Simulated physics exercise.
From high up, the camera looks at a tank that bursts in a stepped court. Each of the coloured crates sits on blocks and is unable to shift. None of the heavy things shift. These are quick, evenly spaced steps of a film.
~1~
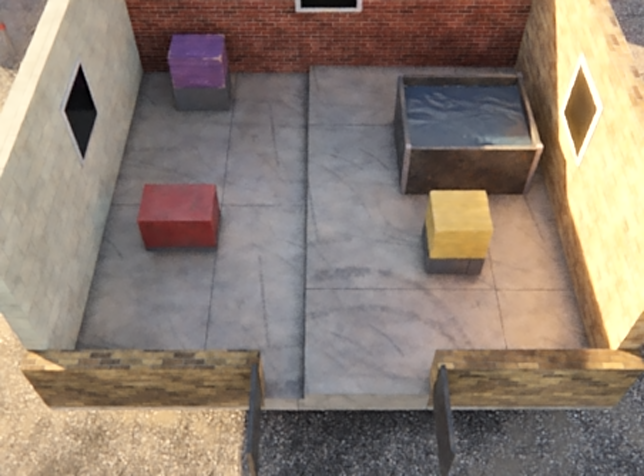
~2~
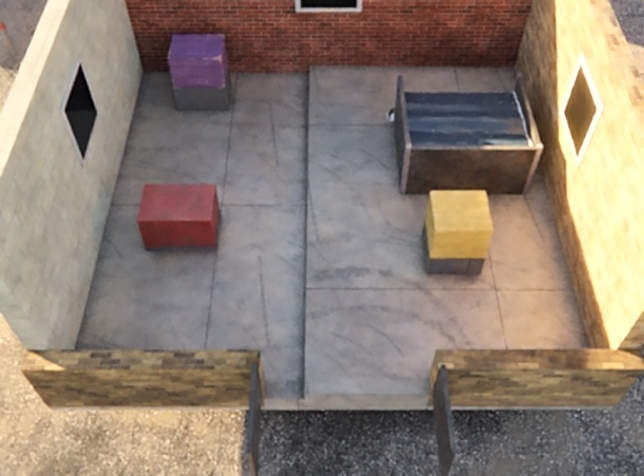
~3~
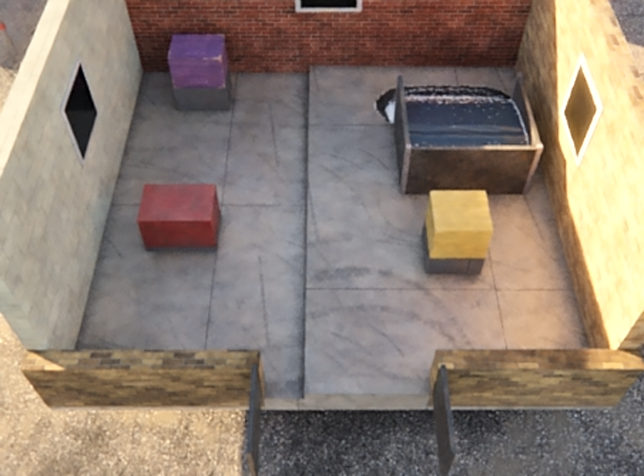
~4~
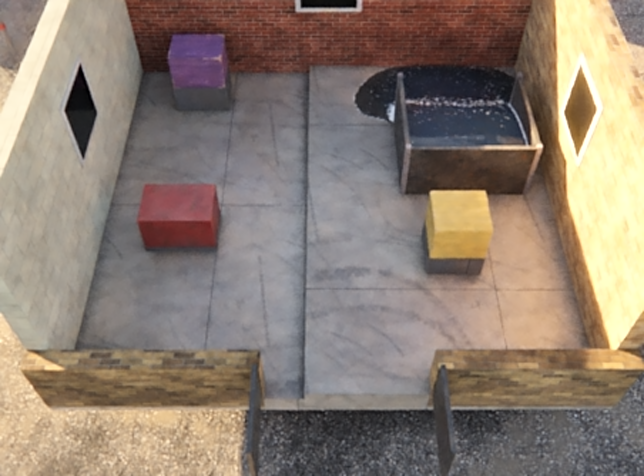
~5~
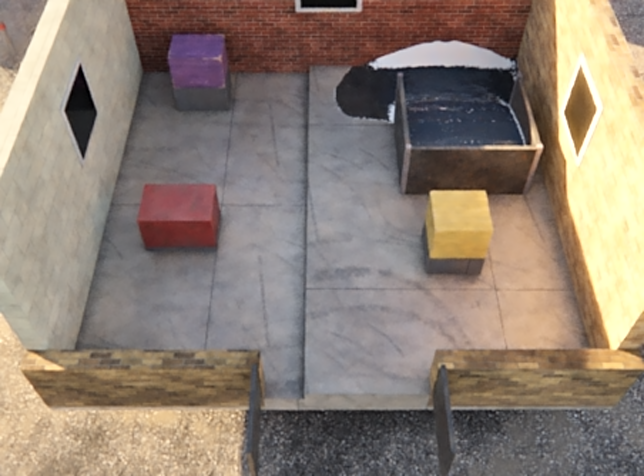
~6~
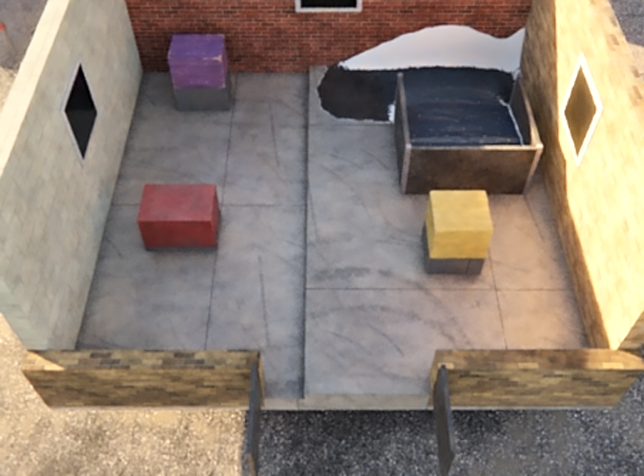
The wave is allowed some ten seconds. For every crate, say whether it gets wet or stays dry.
The yellow crate is missed by the water this time. The purple crate is missed by the water this time. The red crate is not missed by the water this time.
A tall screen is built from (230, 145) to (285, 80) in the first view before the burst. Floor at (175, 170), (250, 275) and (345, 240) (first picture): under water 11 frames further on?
As listed: No water, no water, not flooded.
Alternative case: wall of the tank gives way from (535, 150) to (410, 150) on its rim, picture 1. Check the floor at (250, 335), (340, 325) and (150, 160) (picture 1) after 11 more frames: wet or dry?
Read off point by point, the answer is soaking, soaking, not soaked.
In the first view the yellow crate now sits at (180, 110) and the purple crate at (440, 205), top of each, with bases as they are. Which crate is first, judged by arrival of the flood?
It should be the yellow one.
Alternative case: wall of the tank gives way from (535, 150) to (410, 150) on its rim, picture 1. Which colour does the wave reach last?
The purple crate.
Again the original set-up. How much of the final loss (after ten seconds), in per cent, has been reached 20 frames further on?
Near 0 in a hundred.
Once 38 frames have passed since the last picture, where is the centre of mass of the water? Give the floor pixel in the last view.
About (334, 171).
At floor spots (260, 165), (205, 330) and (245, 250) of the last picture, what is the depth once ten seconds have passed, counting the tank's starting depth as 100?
In turn 10, 8 and 10 in a hundred.
A moment on, water covers 15 % of the floor; the yellow crate not reached, the purple crate water round its plinth, the red crate not reached.
Next, water covers 30 % of the floor; the yellow crate not reached, the purple crate water round its plinth, the red crate not reached.
Then, water covers 60 % of the floor; the yellow crate water round its plinth, the purple crate water round its plinth, the red crate water round its plinth.
Later, water covers 80 % of the floor; the yellow crate water round its plinth, the purple crate water round its plinth, the red crate water round its plinth.
In the end, water covers 90 % of the floor; the yellow crate stayed above the water, the purple crate stayed above the water, the red crate was topped.
